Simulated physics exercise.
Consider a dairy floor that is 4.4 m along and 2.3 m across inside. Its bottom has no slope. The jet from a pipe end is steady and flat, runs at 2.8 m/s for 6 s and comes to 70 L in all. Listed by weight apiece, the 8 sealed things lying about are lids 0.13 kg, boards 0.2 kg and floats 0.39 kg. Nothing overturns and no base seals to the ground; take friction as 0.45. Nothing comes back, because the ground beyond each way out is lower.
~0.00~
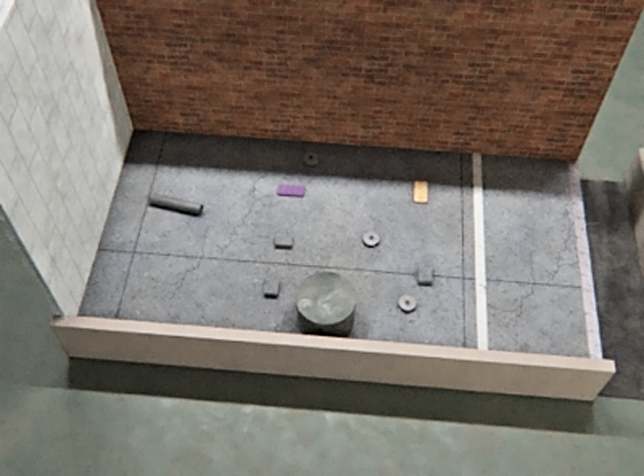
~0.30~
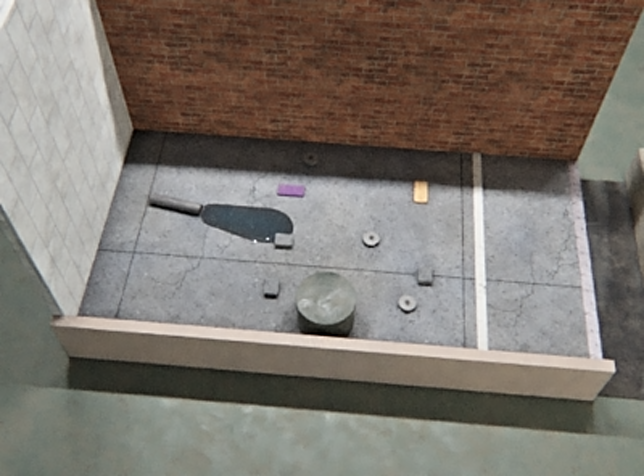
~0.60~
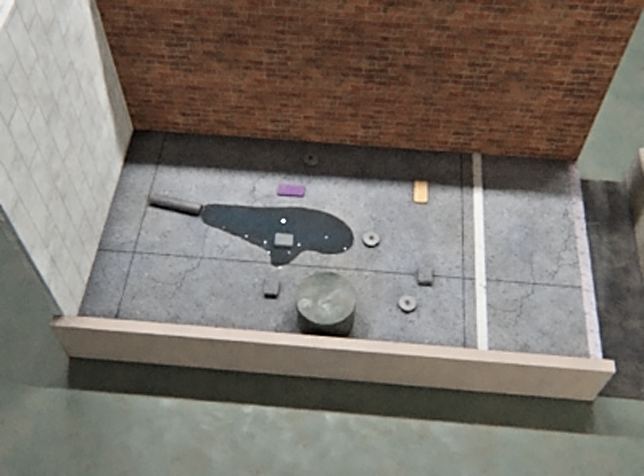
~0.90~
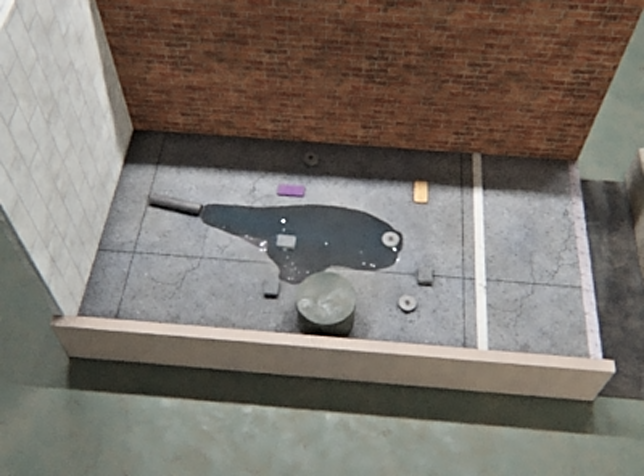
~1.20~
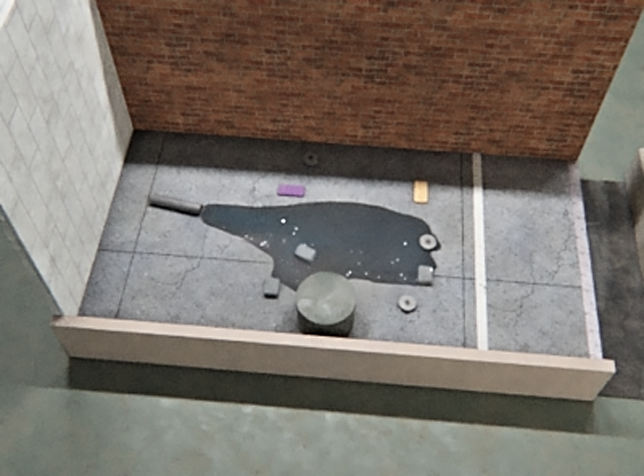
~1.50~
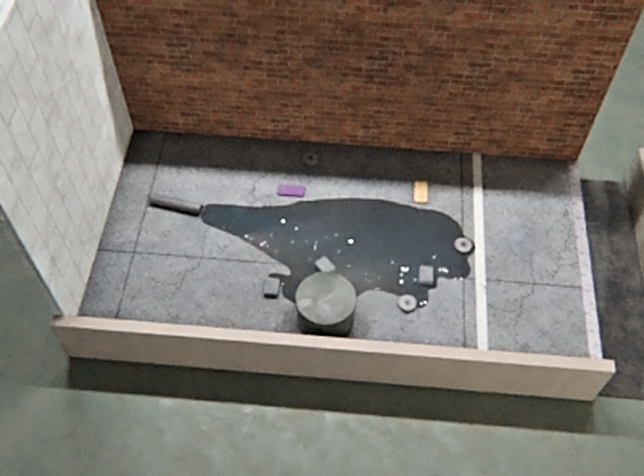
Dark water spreading rightward from a pipe across a grey walled floor, shifting a small block and a ring among scattered objects.
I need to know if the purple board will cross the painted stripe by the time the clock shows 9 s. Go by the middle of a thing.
It does not arrive there.
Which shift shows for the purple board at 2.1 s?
I'd put it at around 0 cm.
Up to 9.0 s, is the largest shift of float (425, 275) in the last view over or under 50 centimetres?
That one comes out beyond it.
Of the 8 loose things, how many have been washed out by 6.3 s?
1 of them.
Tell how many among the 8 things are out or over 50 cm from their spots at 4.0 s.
By my reckoning, 3.
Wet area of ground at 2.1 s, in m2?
Wet: Near 2.0 m2.
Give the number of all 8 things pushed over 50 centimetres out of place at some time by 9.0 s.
That comes to 3.
After 2.1 s the purple board is near (291, 190), 0.0 m from its start, aground; 1 of 8 are over the mark; 0 afloat.
After 4.0 s the purple board is near (291, 190), 0.0 m from its start, aground; 2 of 8 are over the mark; 0 afloat.
After 6.3 s the purple board is near (291, 190), 0.0 m from its start, aground; 2 of 8 are over the mark; 1 afloat.
After 9.0 s the purple board is near (291, 190), 0.0 m from its start, aground; 2 of 8 are over the mark; 0 afloat.
